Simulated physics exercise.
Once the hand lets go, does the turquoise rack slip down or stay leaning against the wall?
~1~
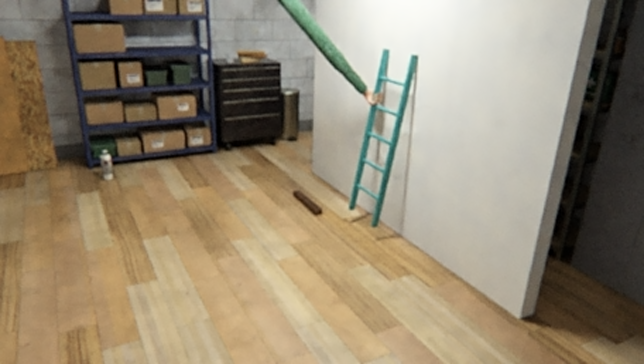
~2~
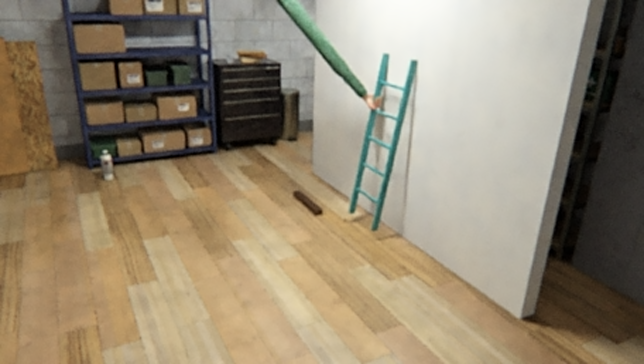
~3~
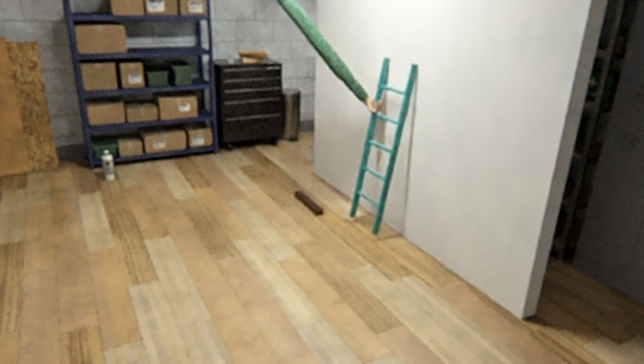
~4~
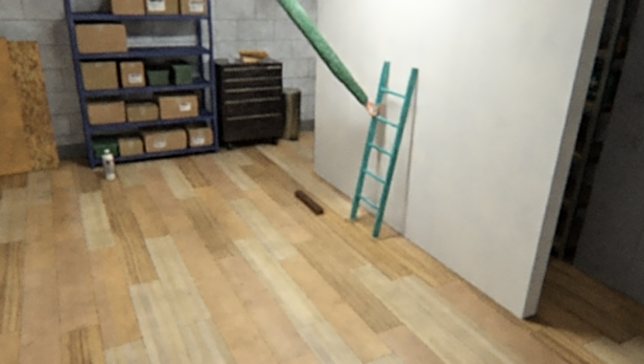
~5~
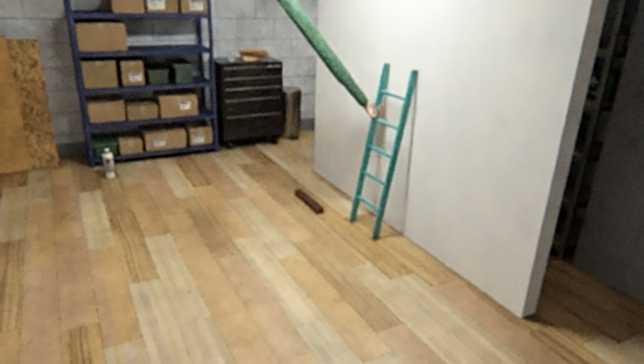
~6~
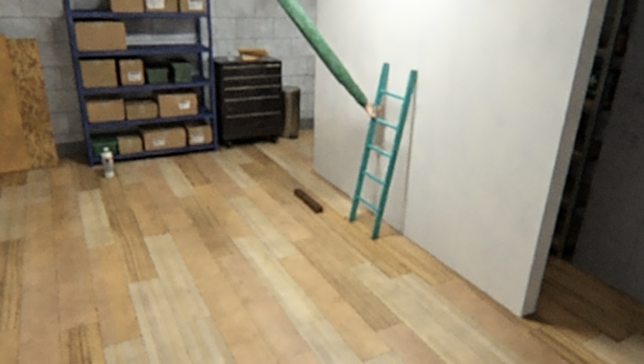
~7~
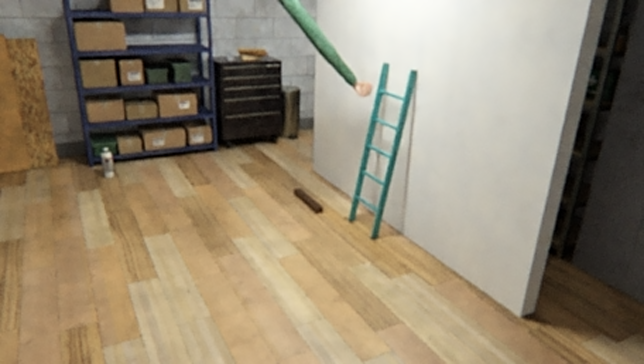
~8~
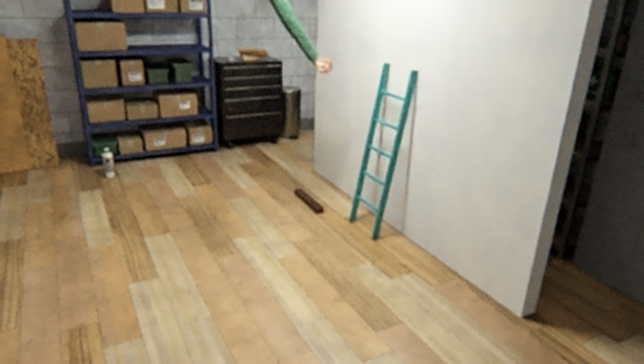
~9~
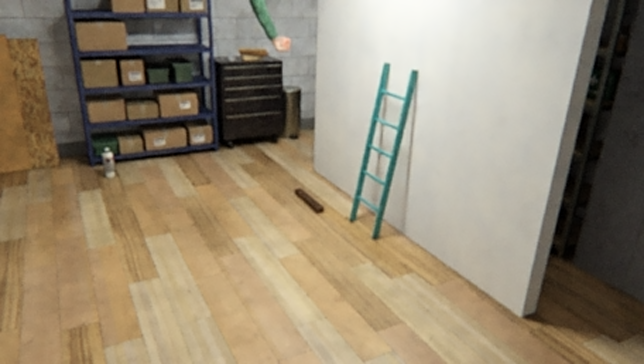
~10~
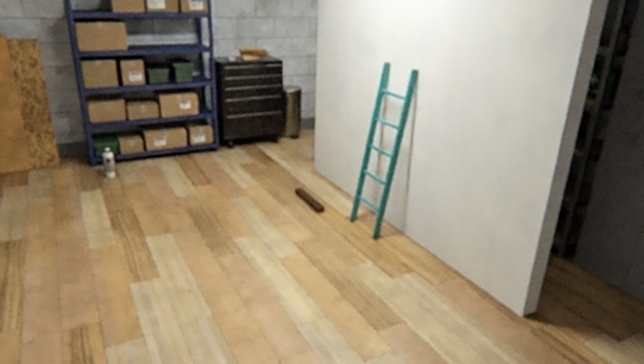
The turquoise rack holds its place and stays leaning against the wall after the hand draws away.
